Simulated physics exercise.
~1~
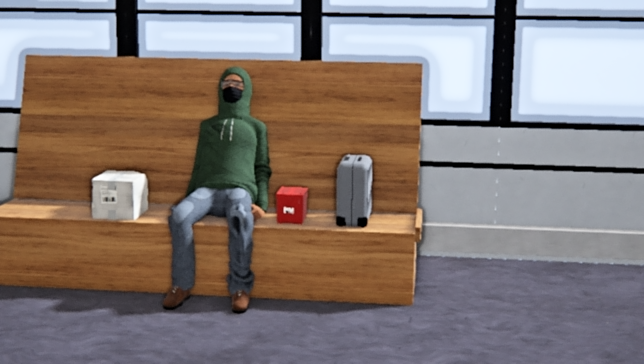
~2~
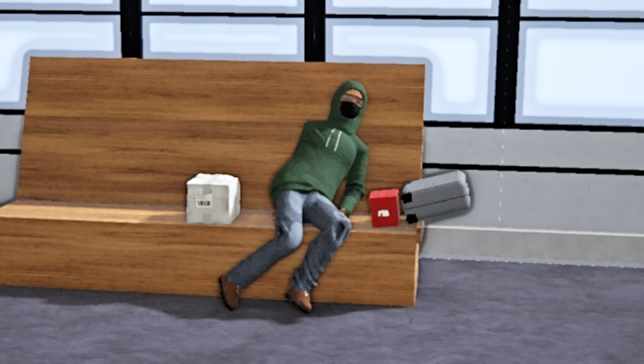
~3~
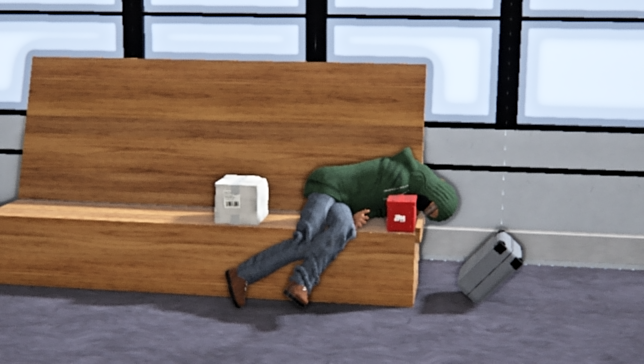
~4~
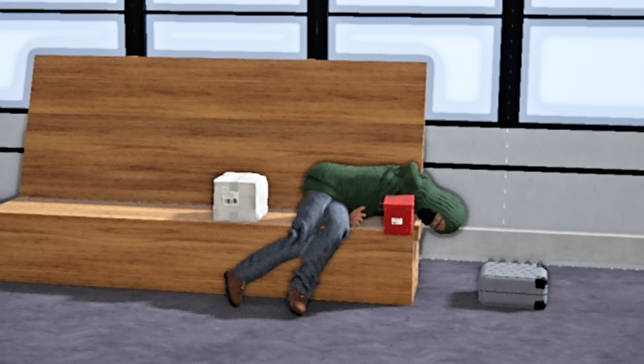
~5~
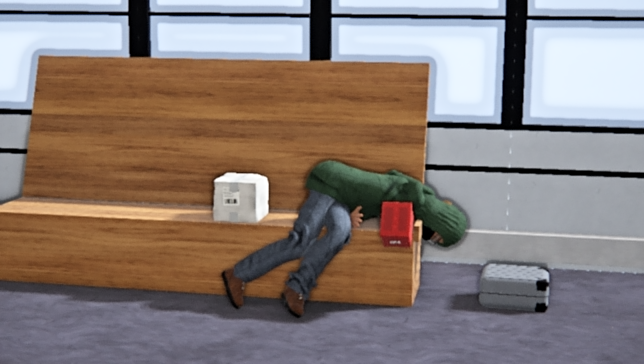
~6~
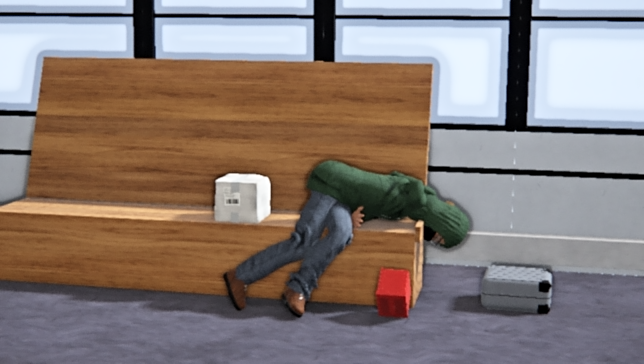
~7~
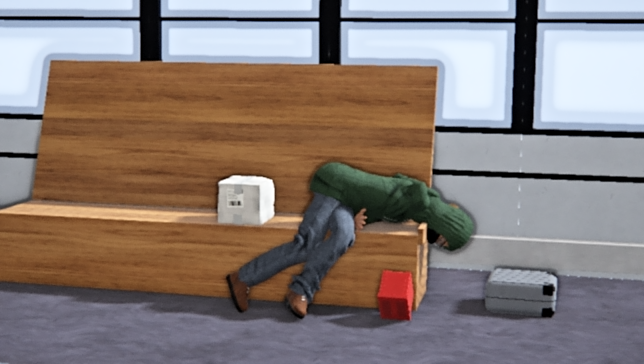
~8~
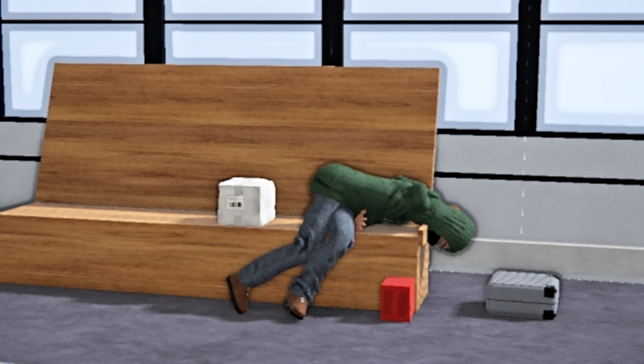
Person in green hoodie sliding right along a wooden bench and slumping over its end, grey case then red box falling off.
